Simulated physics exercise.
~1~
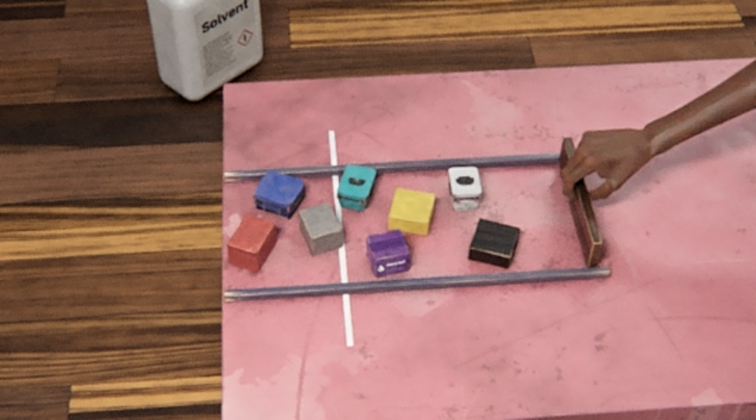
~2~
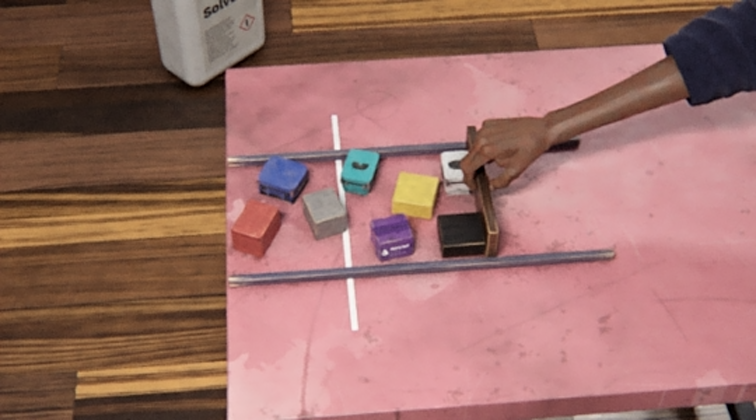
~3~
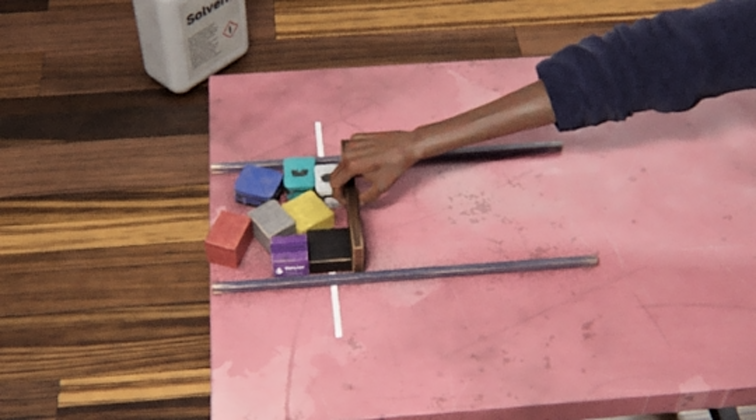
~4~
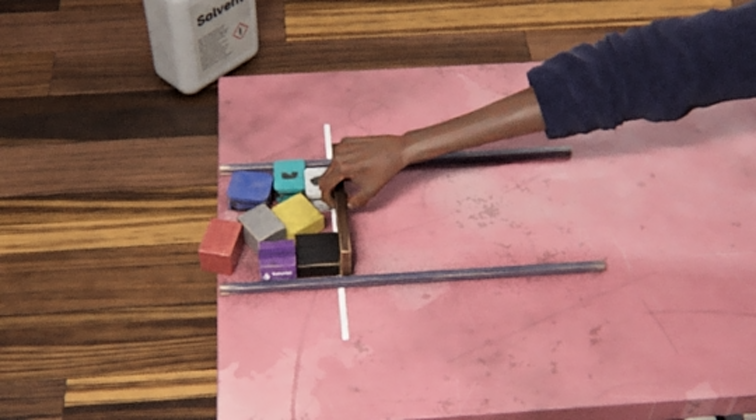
A hand slides a board left between two rods, bunching colored blocks near the table's edge.
